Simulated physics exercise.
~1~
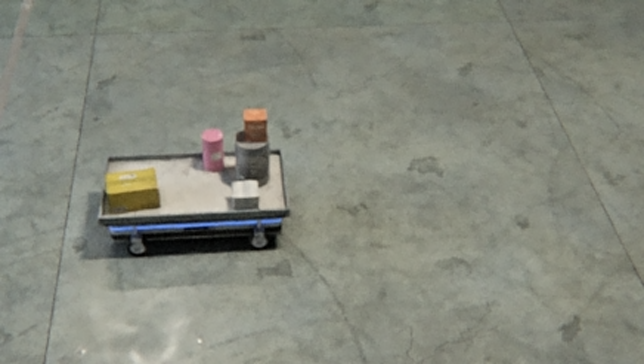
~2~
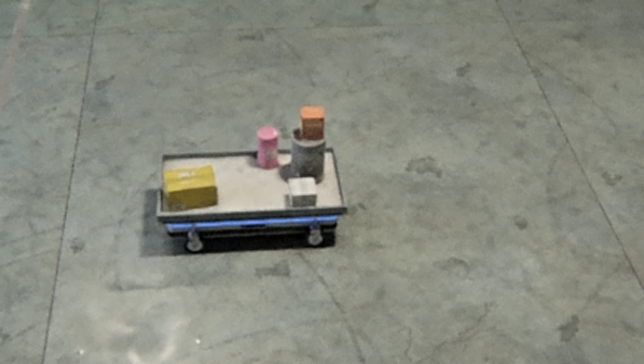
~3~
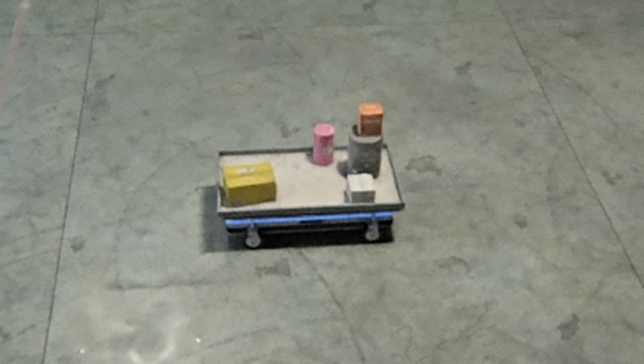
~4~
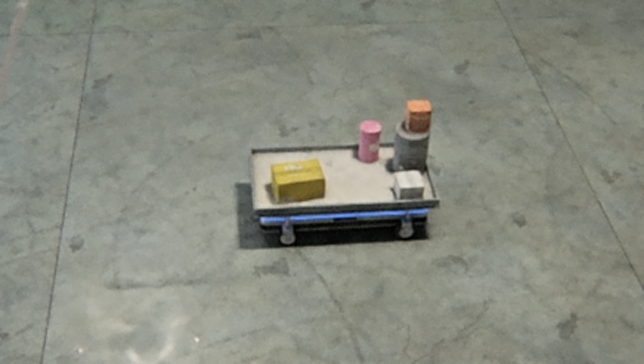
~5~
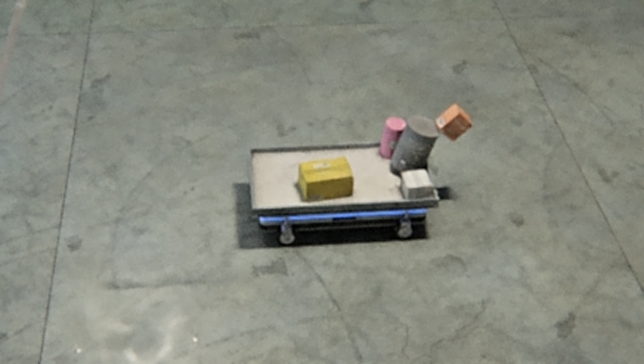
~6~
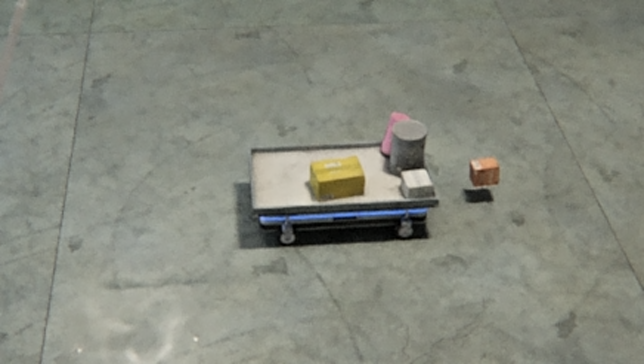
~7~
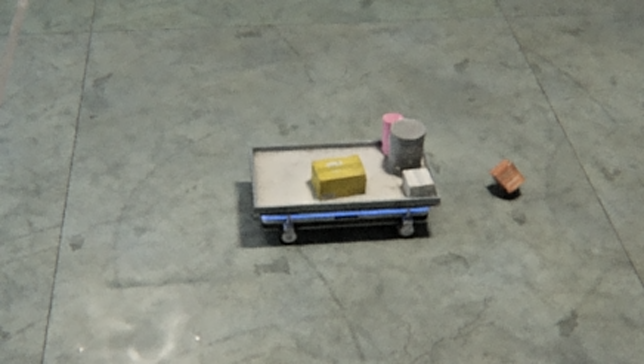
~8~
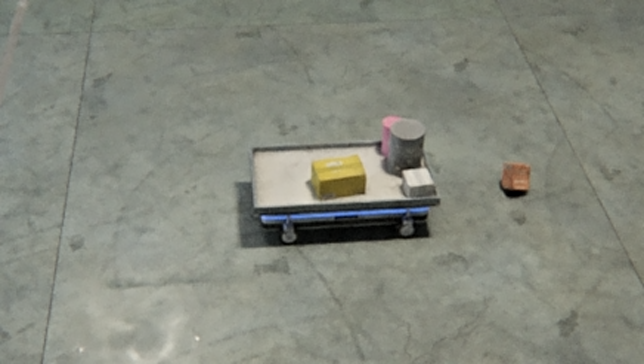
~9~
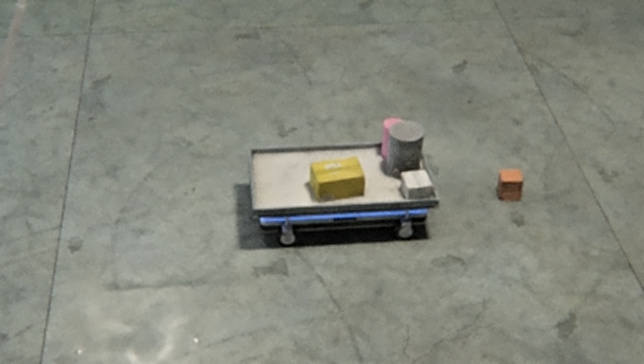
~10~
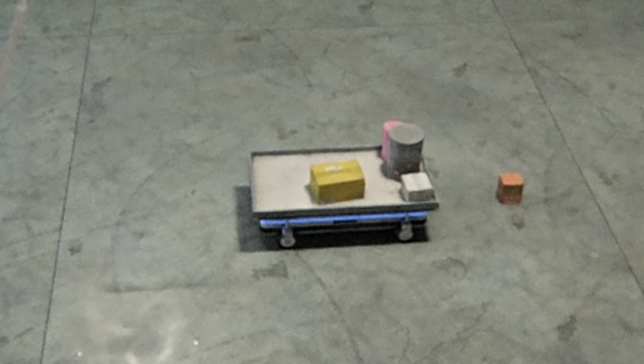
On a concrete floor, a loaded cart rolls right and stops, throwing off an orange box.
